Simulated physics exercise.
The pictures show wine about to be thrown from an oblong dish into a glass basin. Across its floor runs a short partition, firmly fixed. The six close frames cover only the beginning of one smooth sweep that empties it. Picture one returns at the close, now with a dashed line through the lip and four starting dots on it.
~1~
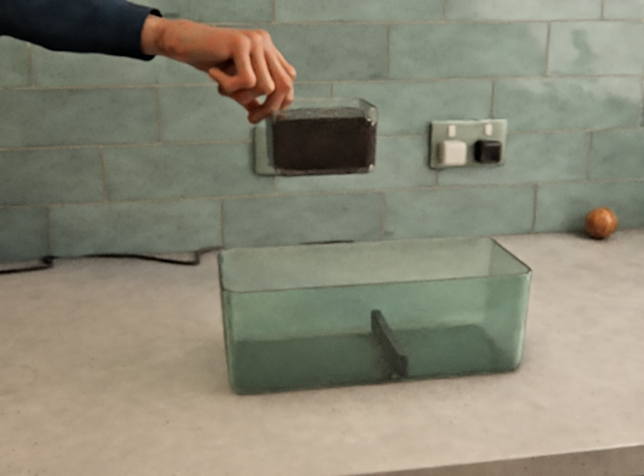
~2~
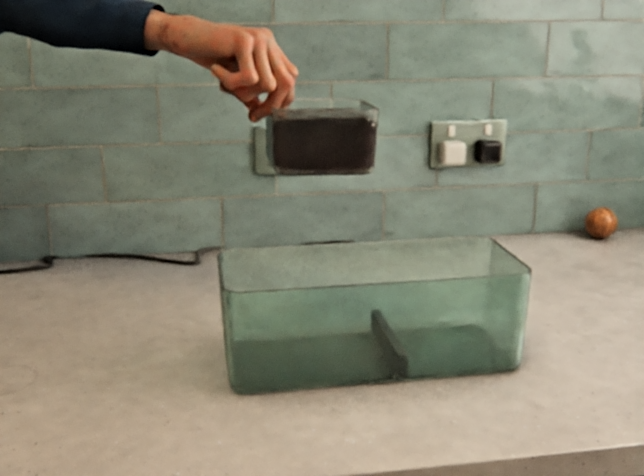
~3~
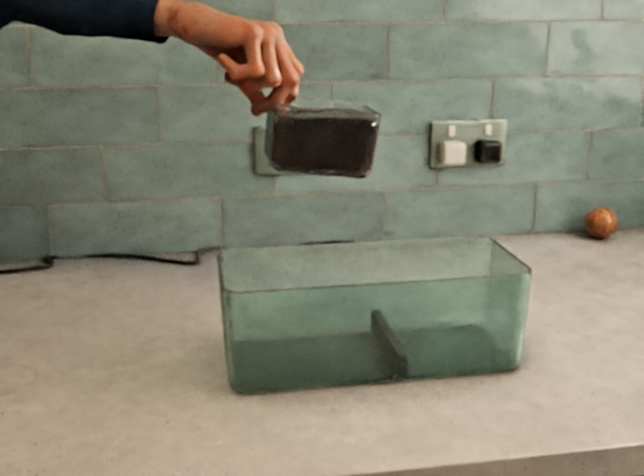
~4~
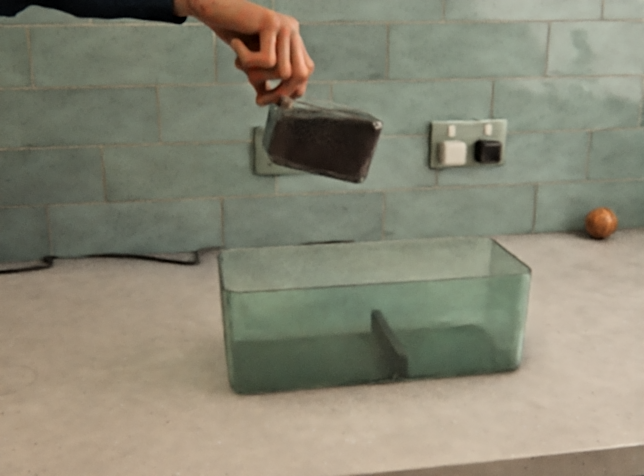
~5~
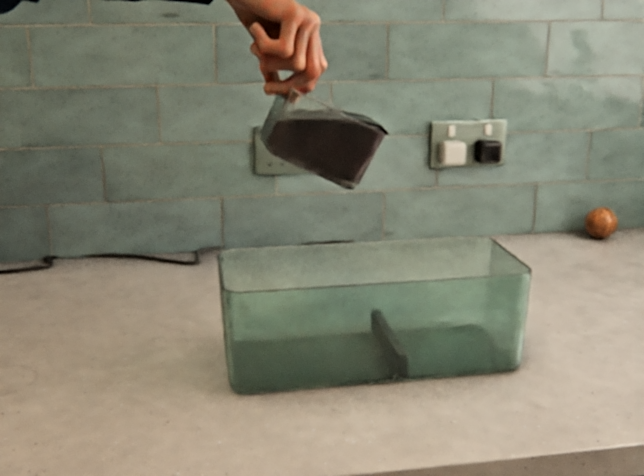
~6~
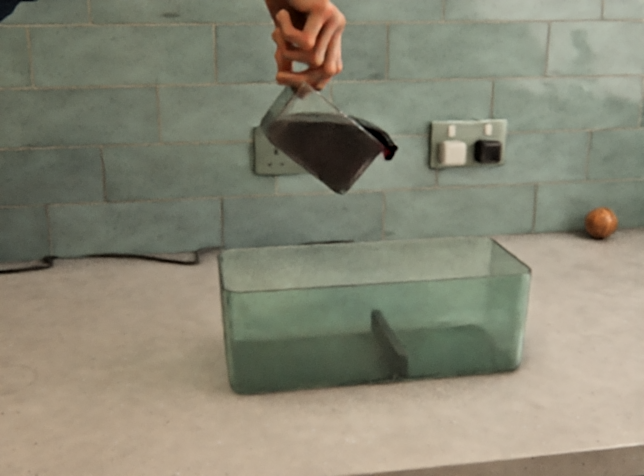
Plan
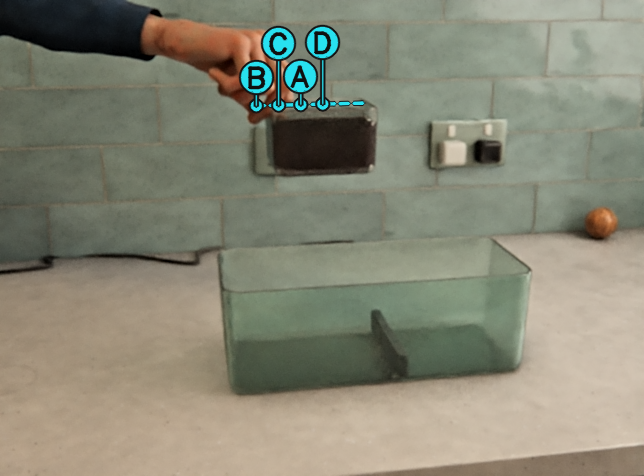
A hand holding a small clear dish of dark wine above a glass basin with a low partition moved slightly right and tilted the dish rightward, until wine began slipping over its lip.
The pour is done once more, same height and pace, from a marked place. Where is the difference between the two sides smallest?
Go for D.
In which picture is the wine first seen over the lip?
Picture 5.
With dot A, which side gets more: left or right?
More ends on the left.
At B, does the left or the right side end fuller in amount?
More ends on the left.
In cyan, A at (300, 104); B at (256, 105); C at (278, 105); D at (322, 104).
Choosing A, about 81 % ends left of the wall and 17 % right of it.
Choosing B, about 80 % ends left of the wall and 18 % right of it.
Choosing C, about 83 % ends left of the wall and 16 % right of it.
Choosing D, about 49 % ends left of the wall and 50 % right of it.
